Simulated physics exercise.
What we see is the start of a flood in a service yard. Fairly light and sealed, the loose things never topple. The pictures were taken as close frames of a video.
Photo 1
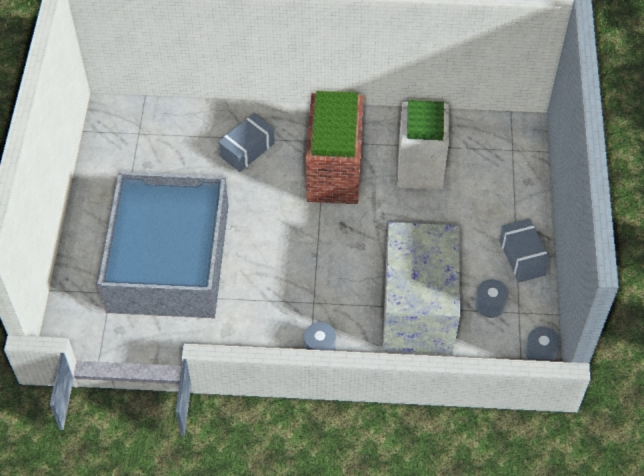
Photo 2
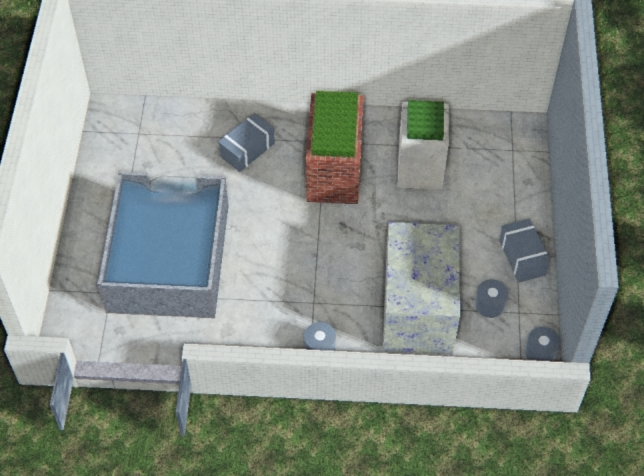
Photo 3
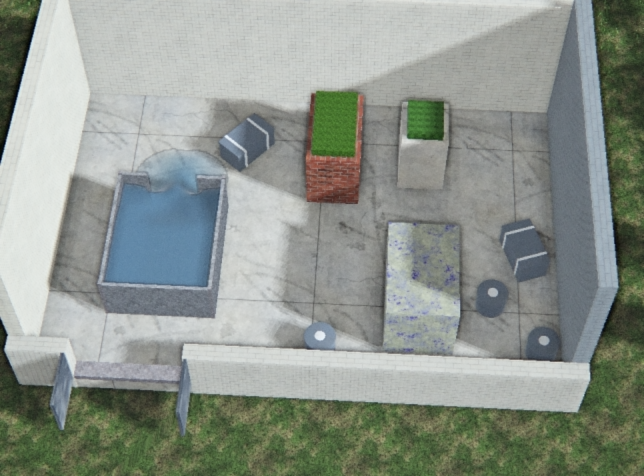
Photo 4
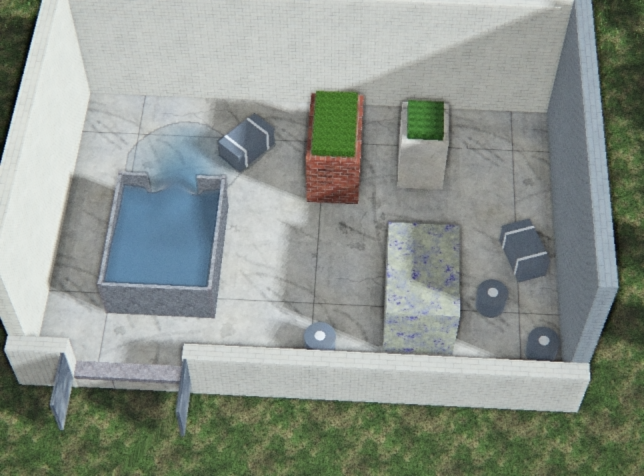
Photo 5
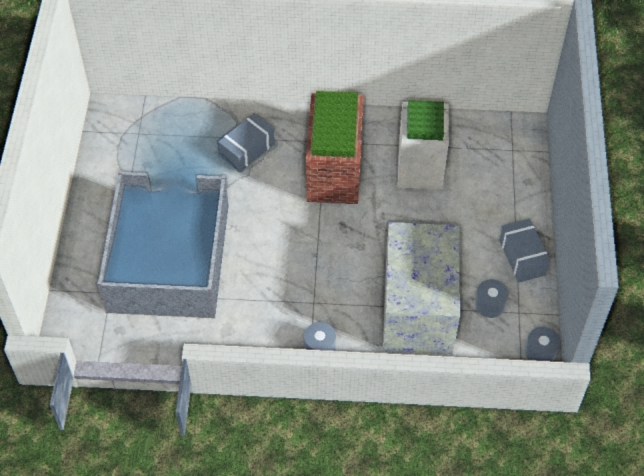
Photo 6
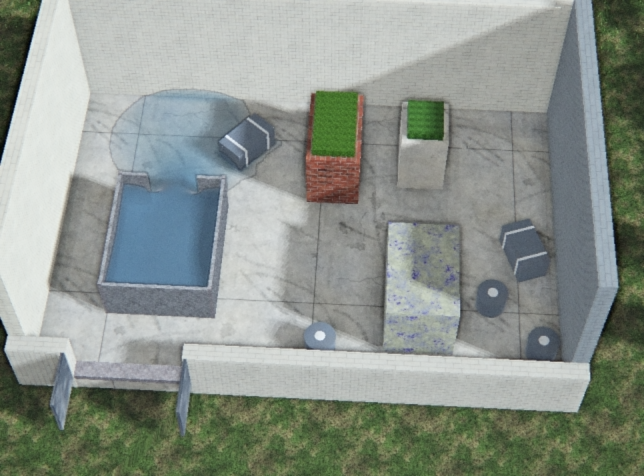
A walled service yard with a pale stone floor, ringed by grass, is seen from high above. A stone-sided tank of blue water stands at left, with grey boxes beyond it and at right, a brick and a pale block topped with green near the centre, a mottled block in front, and grey round objects nearby. Water pours through a gap in the tank's back wall and spreads over the floor around the nearer box, while everything else and the camera stay still.
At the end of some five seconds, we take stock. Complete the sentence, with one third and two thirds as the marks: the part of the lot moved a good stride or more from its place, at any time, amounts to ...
It amounts to less than one third.
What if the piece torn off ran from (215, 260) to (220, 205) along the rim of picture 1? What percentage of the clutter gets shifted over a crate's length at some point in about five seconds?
I make it 60 per cent.
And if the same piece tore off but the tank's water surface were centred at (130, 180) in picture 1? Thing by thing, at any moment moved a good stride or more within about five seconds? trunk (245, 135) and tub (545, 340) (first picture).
Going in the order given, the first got carried that far and the second did not get there.
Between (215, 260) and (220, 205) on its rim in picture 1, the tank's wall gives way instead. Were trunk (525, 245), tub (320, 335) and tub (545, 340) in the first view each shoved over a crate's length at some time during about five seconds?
First over the mark, then over the mark, then over the mark.
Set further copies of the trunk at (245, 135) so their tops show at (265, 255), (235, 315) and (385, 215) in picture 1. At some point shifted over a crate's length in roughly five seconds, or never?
In that order: Not that far, under that, no.
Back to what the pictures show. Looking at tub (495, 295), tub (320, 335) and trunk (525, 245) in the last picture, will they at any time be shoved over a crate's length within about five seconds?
Tally in given order: Less than that / less than that / less than that.
A moment on, 0 of 5 are well off their spots; 0 afloat.
Next, 1 of 5 are well off their spots; 0 afloat.
Later, 1 of 5 are well off their spots; 1 afloat.
In the end, 1 of 5 are well off their spots, and 1 have been at some point; 1 afloat.
